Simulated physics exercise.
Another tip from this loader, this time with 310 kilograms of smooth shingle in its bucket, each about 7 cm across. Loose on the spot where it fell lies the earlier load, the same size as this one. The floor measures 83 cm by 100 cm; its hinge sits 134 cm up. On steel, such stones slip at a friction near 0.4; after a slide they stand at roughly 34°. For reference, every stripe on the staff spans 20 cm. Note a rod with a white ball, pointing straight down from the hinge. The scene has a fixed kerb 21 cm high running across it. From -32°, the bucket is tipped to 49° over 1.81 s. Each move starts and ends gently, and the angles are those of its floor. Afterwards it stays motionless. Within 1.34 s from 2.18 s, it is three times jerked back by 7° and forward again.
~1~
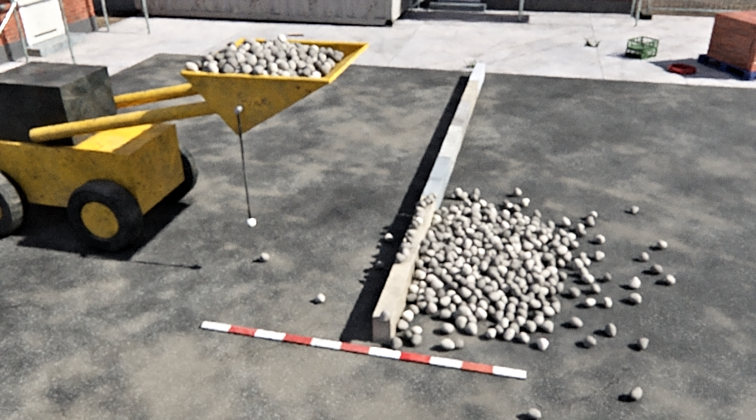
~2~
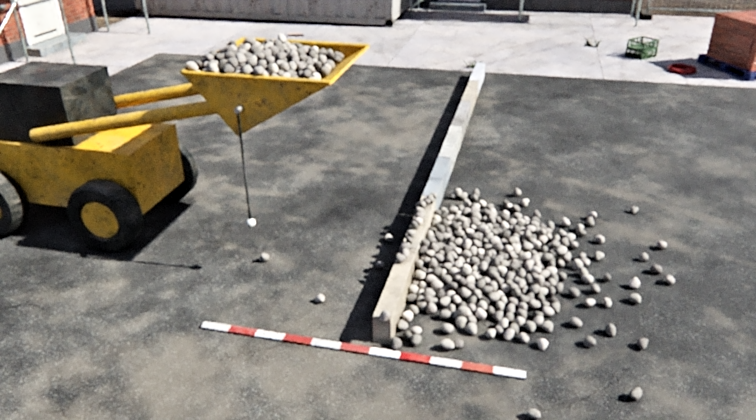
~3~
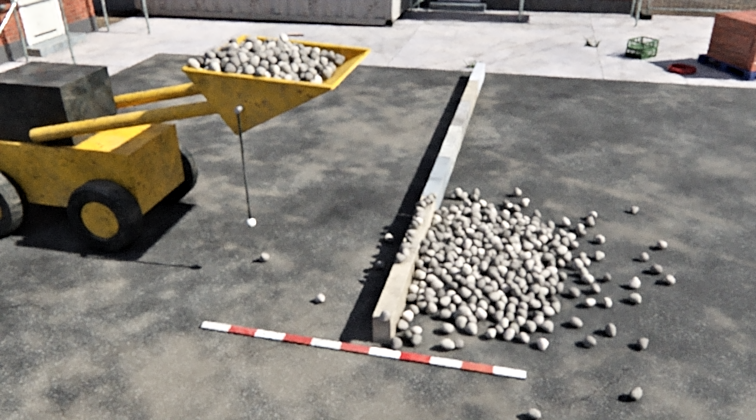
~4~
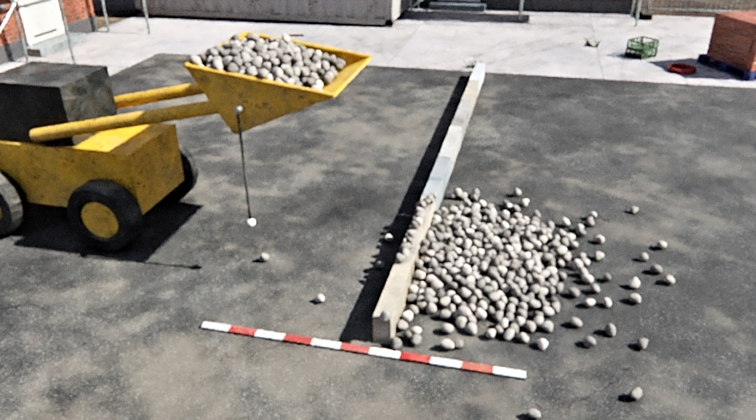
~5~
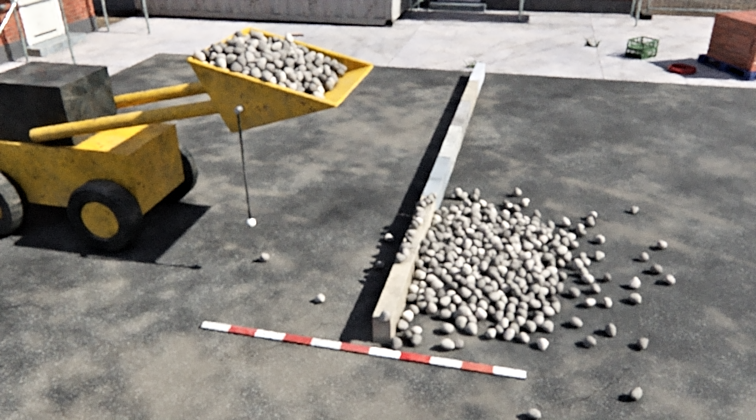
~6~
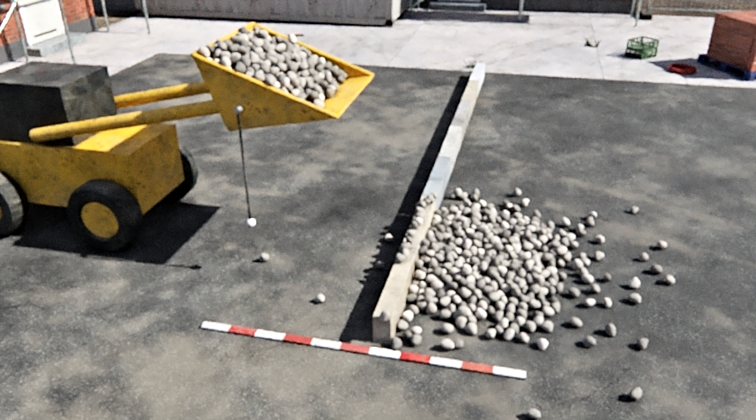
The footage shows a yellow loader holding a raised bucket of rounded grey stones beside a low kerb, with loose stones heaped beyond it; the bucket gradually tilts forward, its right lip lowering slightly, while the loader stays still.
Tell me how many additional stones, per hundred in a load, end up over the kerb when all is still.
Some 1 in every hundred.
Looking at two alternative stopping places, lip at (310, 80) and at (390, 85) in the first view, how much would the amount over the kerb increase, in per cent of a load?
Near 0 per cent from the first place, 45 from the second.
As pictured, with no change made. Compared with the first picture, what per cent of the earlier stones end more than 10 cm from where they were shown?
I'd put it at about 0 per cent.
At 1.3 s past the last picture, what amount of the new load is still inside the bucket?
It holds some 5 percent.
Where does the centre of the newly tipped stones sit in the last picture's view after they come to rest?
They end up centred around (370, 242).
Then, 0.8 s after the last picture the floor is at 36°; in per cent of one load, 77 in the bucket, 26 on this side of the kerb, 98 over the kerb; the foremost stones are at (647, 270).
Then, 1.3 s after the last picture the floor is at 49°; in per cent of one load, 3 in the bucket, 100 on this side of the kerb, 98 over the kerb; the foremost stones are at (647, 270).
Then, 3.4 s after the last picture the floor is at 49°; in per cent of one load, 0 in the bucket, 103 on this side of the kerb, 98 over the kerb; the foremost stones are at (647, 270).
Then, 5.9 s after the last picture the floor is at 49°; in per cent of one load, 0 in the bucket, 103 on this side of the kerb, 98 over the kerb; the foremost stones are at (647, 270). Net gain over the kerb, 1.
